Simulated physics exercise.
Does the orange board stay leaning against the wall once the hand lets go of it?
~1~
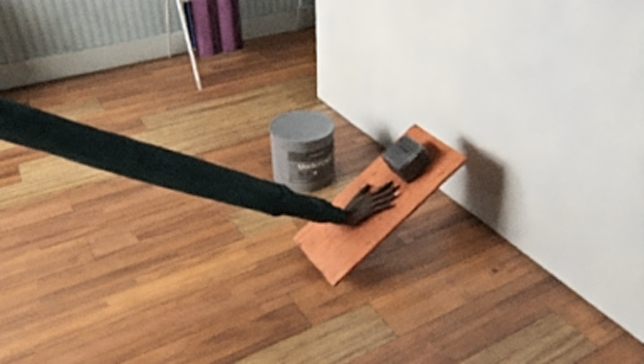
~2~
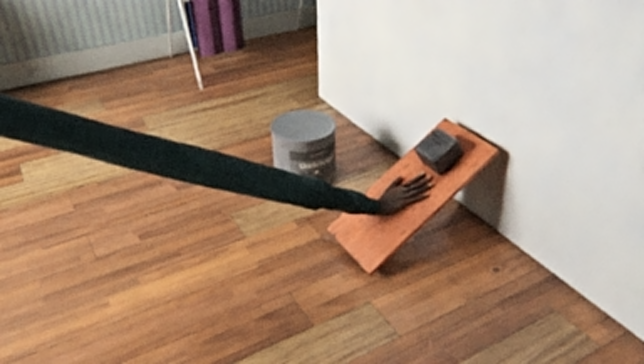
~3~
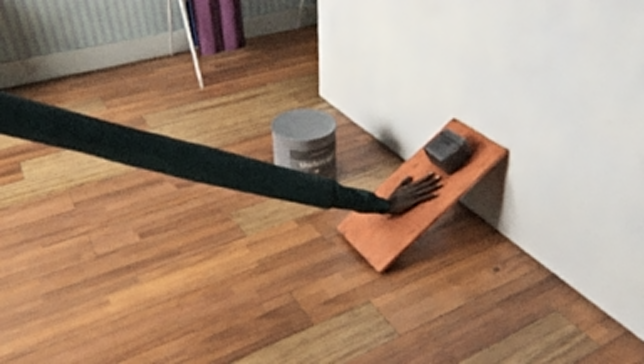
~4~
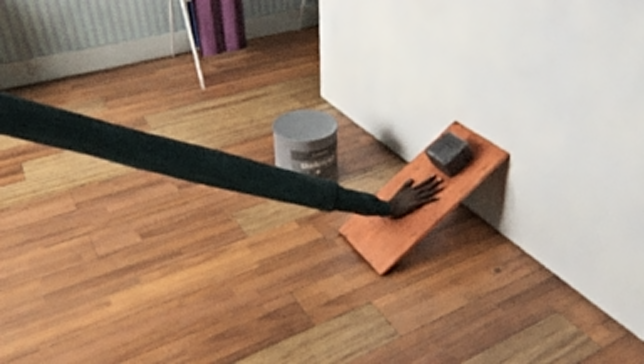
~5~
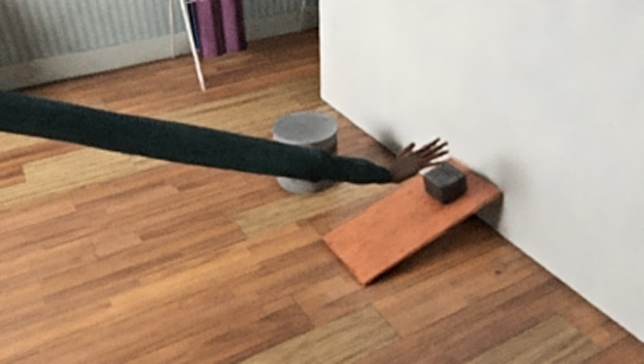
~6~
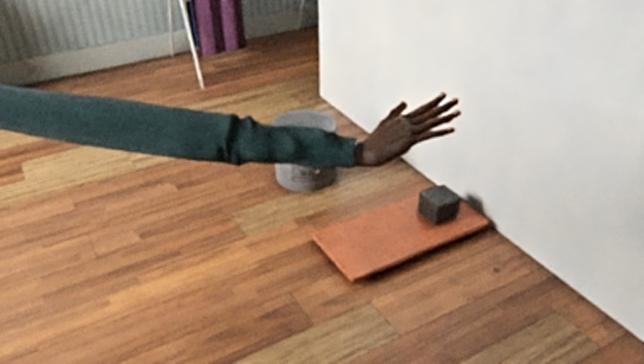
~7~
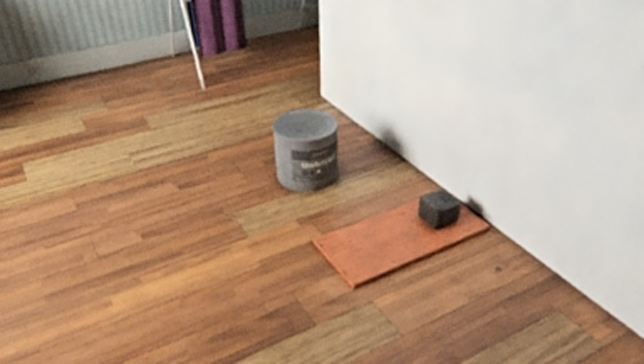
No, the board gives way and slides down until it lies flat on the floor, with the dark block still on it.
